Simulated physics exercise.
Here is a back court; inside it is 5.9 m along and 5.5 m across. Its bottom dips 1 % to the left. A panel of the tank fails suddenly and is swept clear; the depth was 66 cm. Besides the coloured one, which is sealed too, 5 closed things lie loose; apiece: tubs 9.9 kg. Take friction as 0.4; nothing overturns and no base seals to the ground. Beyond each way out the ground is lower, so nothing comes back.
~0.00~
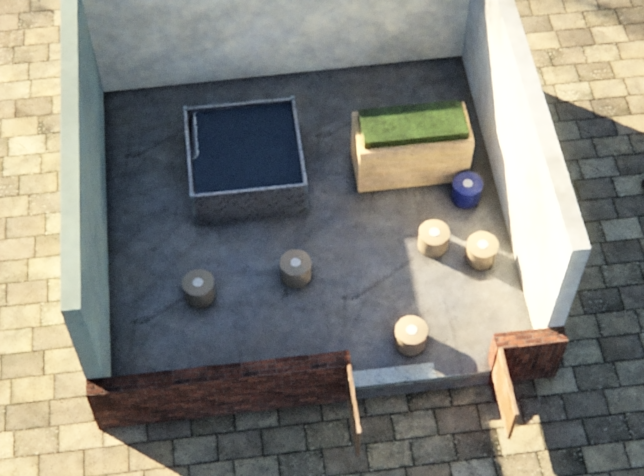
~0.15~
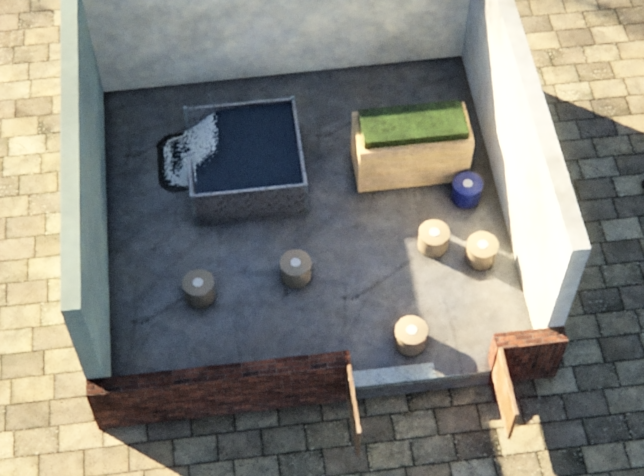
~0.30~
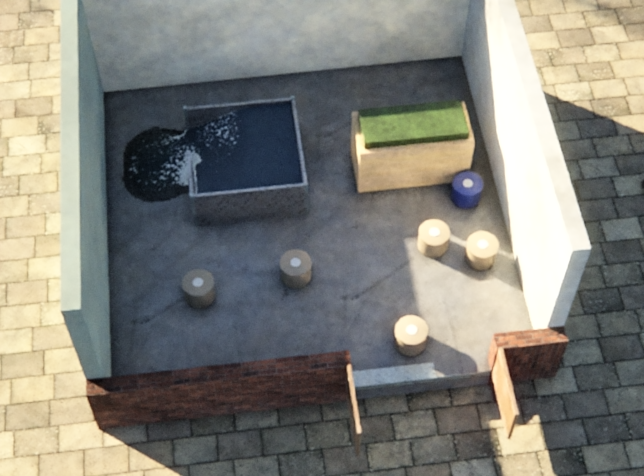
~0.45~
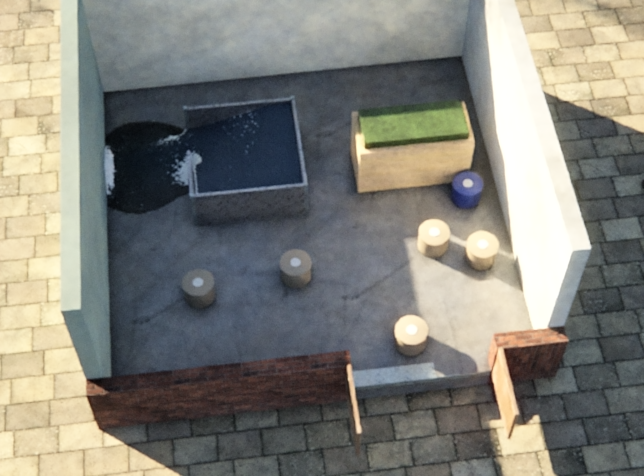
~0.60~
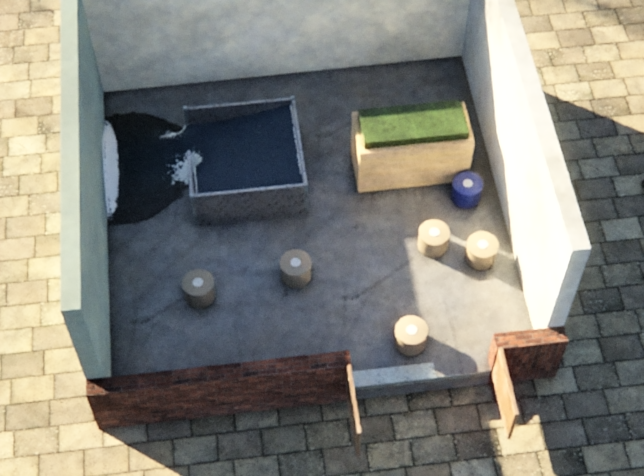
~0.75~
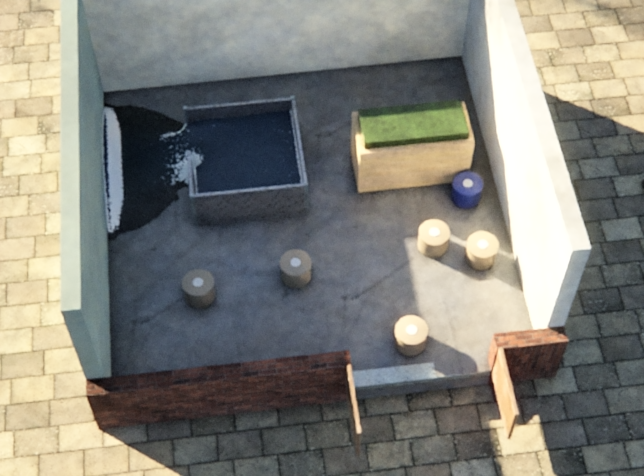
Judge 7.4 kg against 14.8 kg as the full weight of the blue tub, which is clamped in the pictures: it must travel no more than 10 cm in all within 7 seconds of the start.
I expect that only the higher weight holds it.
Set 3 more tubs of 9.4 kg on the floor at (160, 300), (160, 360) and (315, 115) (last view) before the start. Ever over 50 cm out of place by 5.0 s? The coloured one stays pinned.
In that order: Over, more, over.
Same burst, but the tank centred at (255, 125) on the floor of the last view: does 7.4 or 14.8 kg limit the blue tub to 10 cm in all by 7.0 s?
In that case the lower weight is enough.
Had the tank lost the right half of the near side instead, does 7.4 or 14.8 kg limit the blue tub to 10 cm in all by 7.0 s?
Then the smaller load will do.
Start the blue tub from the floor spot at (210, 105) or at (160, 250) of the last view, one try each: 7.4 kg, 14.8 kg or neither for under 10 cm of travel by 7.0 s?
In that order: Neither holds; neither is enough.
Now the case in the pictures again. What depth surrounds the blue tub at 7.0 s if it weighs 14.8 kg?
About 4 cm.
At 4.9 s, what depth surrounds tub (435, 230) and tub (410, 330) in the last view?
About 0 and 3 cm.
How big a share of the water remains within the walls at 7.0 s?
Some 98 per cent remains.
After 1.4 s the blue tub would be 0 cm from its start with 7.4 kg and 0 cm from its start with 14.8 kg; 0 cm of water round it then.
After 3.1 s the blue tub would be 0 cm from its start with 7.4 kg and 0 cm from its start with 14.8 kg; 0 cm of water round it then.
After 4.9 s the blue tub would be 0 cm from its start with 7.4 kg and 0 cm from its start with 14.8 kg; 2 cm of water round it then.
After 7.0 s the blue tub would be 18 cm from its start with 7.4 kg and 0 cm from its start with 14.8 kg; 4 cm of water round it then.
